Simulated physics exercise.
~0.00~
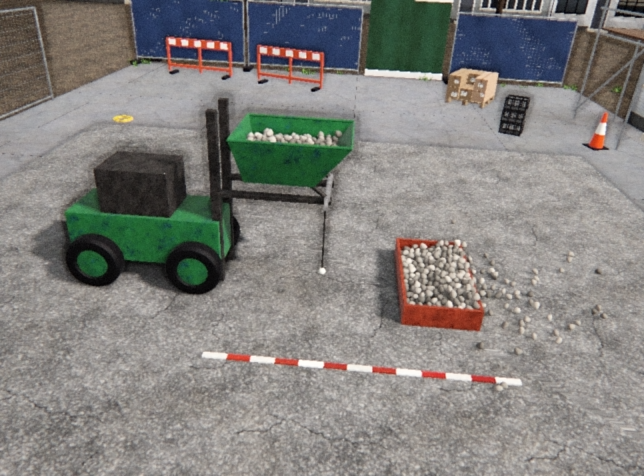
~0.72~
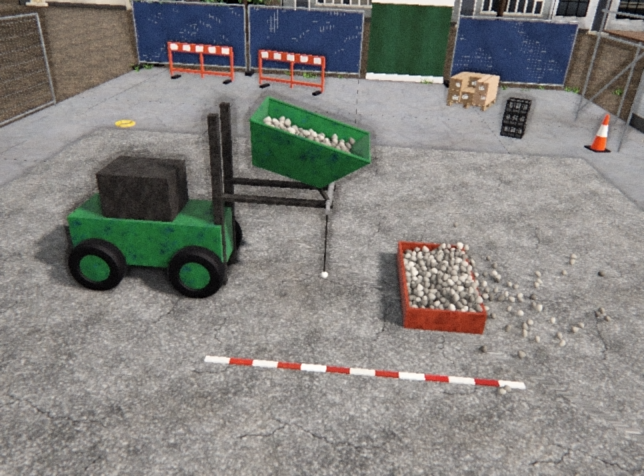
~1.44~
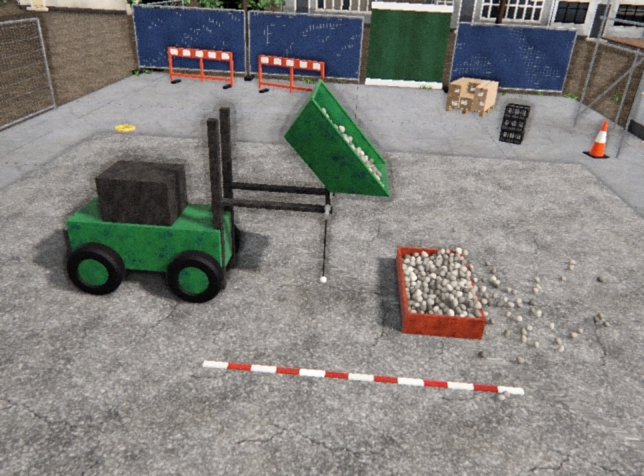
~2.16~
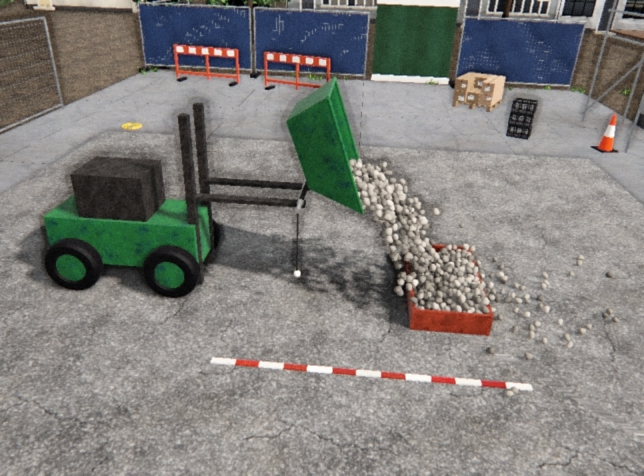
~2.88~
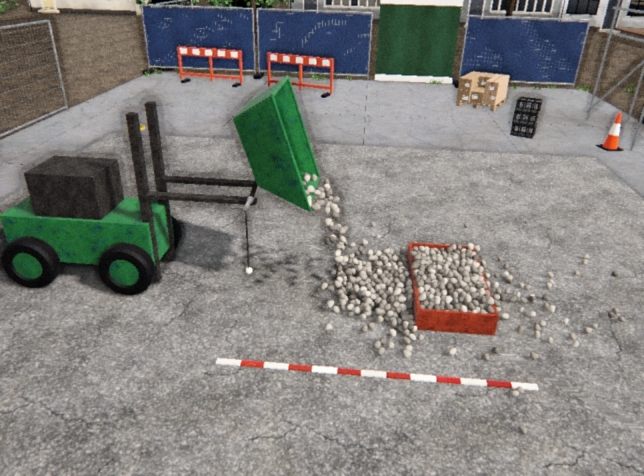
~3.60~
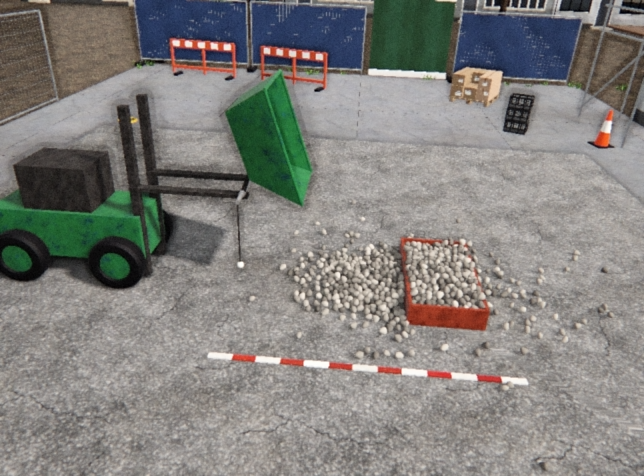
A green fork truck with a dark block on its back stands at the left of a grey paved yard, seen from above, holding up a green skip of pale stones. To its right sits a red bin already heaped with stones, some scattered beyond it, with a red and white striped pole in front. The skip tips steeply to the right, and stones pour into the bin. The truck backs away leftward while they still fall, so many land short. Finally the tilted skip is empty, and a loose pile lies against the full bin's left side.
